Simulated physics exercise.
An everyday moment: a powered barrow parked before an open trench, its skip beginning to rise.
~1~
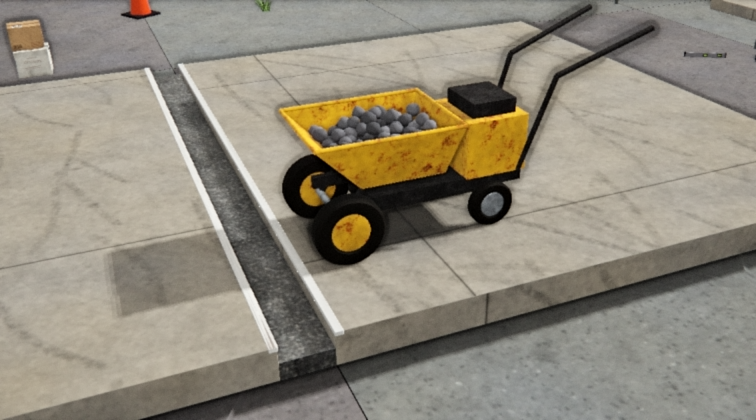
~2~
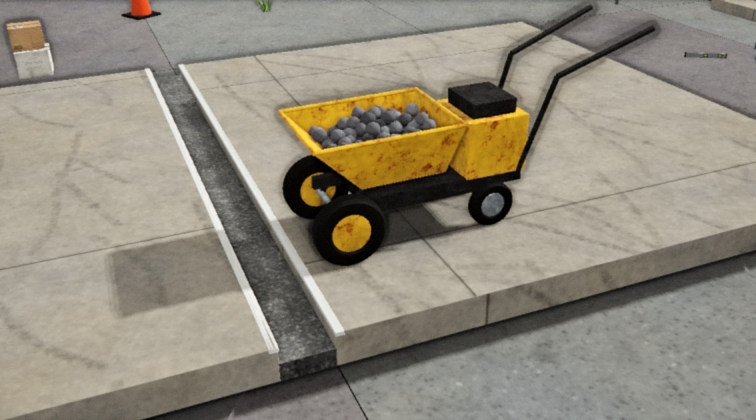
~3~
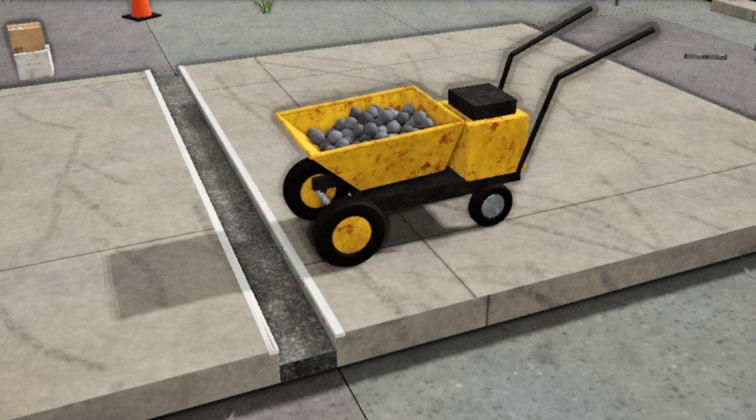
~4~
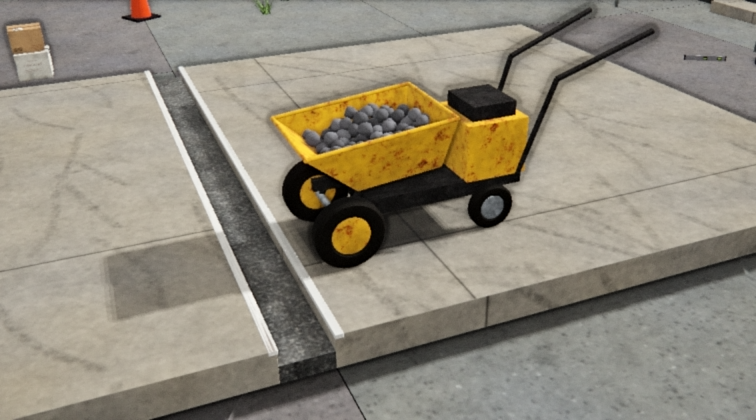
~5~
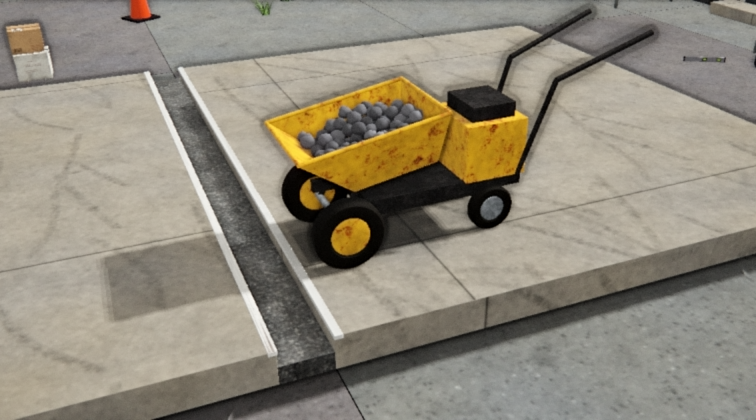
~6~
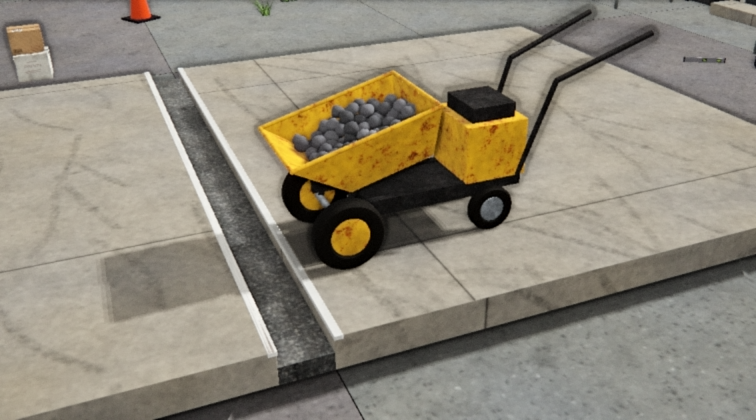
The yellow skip of a small powered barrow, loaded with round grey cobbles, sat level beside a narrow trench in the paving, then slowly tilted forward to the left while the wheels stayed put.
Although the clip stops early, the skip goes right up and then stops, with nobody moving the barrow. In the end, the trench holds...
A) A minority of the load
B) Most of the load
A, A minority of the load.
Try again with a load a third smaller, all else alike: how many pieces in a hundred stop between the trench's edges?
Close to 10 in a hundred.
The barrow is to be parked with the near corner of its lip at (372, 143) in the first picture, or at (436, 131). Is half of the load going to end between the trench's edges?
So the first stop would give past the halfway mark, while the second would give short of the halfway mark.
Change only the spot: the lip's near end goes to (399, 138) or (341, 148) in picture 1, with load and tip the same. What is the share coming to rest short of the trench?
Roughly 30 and 0 %.
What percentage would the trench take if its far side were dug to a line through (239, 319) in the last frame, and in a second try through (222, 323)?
30 %, then 50 %.
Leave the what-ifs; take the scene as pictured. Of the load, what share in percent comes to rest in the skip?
All told, it is near 0 percent.
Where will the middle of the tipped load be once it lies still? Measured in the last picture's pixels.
Roughly at pixel (192, 270).
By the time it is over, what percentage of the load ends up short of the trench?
Roughly 0 percent.
Just after the last frame, skip tipped well over; every one in the skip.
A moment on, skip tipped steeply; roughly two thirds in the skip; roughly a quarter beyond it; about a tenth falling.
Further on, skip tipped right over; just a few in the skip; about a tenth in or heaped over the trench; the larger part beyond it.
When it is over, skip tipped right over; about a tenth in or heaped over the trench; the larger part beyond it.
